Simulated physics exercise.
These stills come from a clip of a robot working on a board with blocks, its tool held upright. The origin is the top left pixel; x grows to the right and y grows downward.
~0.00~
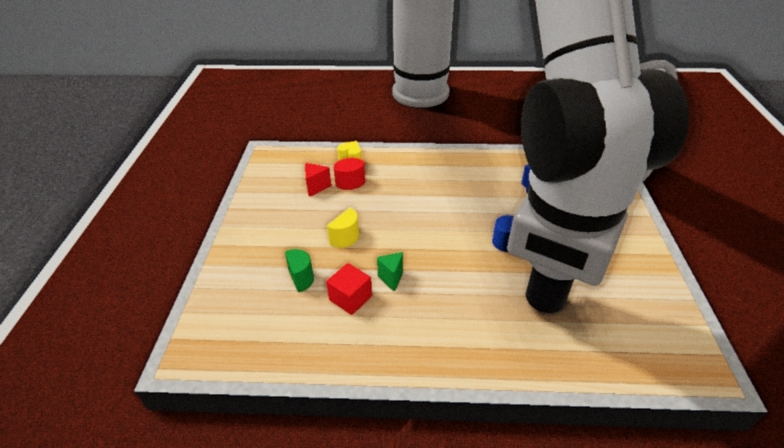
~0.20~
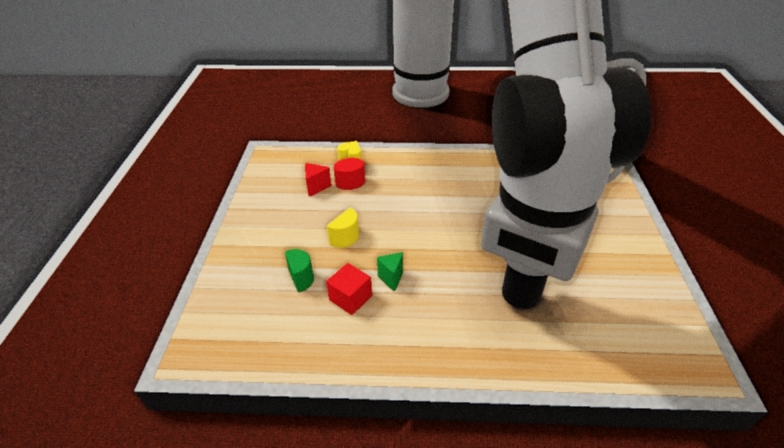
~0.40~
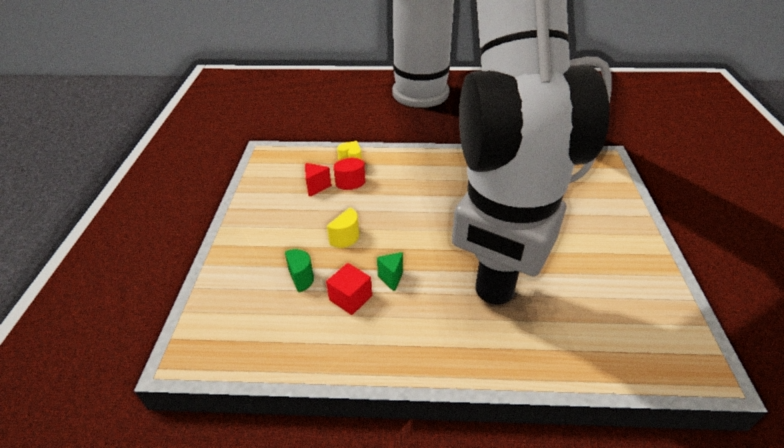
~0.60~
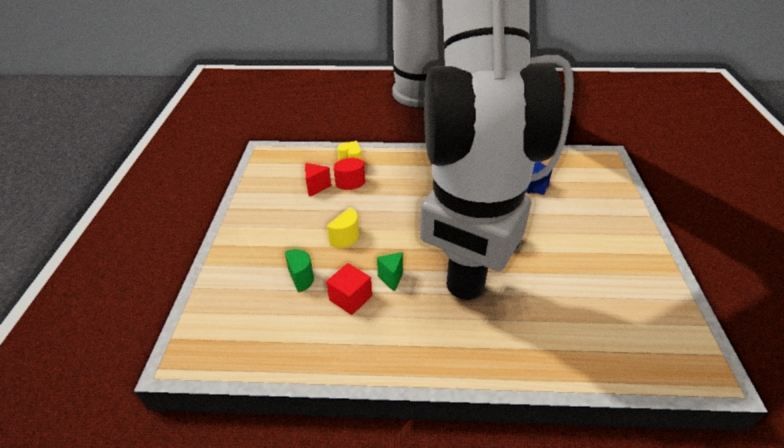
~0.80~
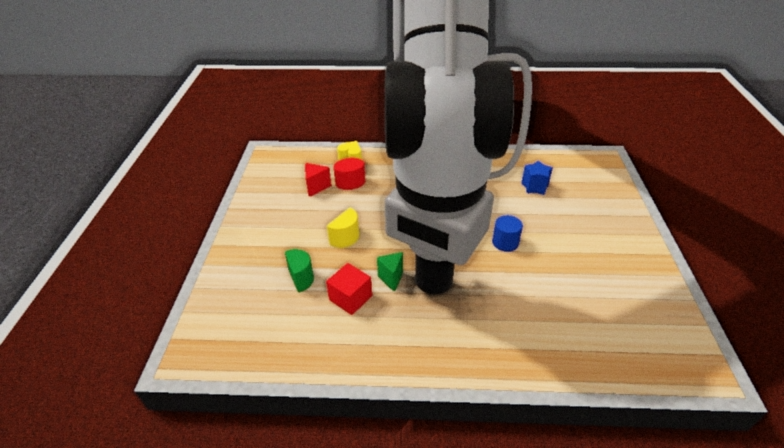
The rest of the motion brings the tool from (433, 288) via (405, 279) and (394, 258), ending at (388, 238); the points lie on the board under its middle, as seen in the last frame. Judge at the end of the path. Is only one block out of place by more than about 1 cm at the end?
In short: Yes.
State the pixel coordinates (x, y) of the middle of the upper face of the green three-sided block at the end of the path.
Near (369, 252).
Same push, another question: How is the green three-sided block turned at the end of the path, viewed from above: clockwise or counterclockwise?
Rotates counter-clockwise.
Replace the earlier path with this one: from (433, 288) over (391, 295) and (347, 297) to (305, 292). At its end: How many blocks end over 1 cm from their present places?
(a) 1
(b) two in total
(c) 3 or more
(c)
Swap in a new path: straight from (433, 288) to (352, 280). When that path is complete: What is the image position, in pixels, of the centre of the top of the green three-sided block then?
Pixel (333, 247).
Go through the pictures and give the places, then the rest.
The first frame shows tool's lower end (545, 298); yellow D-shaped block (345, 219); green three-sided block (391, 260).
The second frame shows tool (521, 294); blocks still.
The third frame shows tool (495, 290); blocks still.
The fourth frame shows tool (465, 285); blocks still.
The fifth frame shows tool (434, 280); yellow D-shaped block (345, 219); green three-sided block (391, 260).
On the path given first. One third of the way, tool (405, 271); green three-sided block (378, 256).
Two thirds of the way, tool (394, 250); green three-sided block (369, 252), turned 30° anticlockwise.
At the end, tool (388, 230); yellow D-shaped block still; green three-sided block (369, 252), turned 30° anticlockwise.
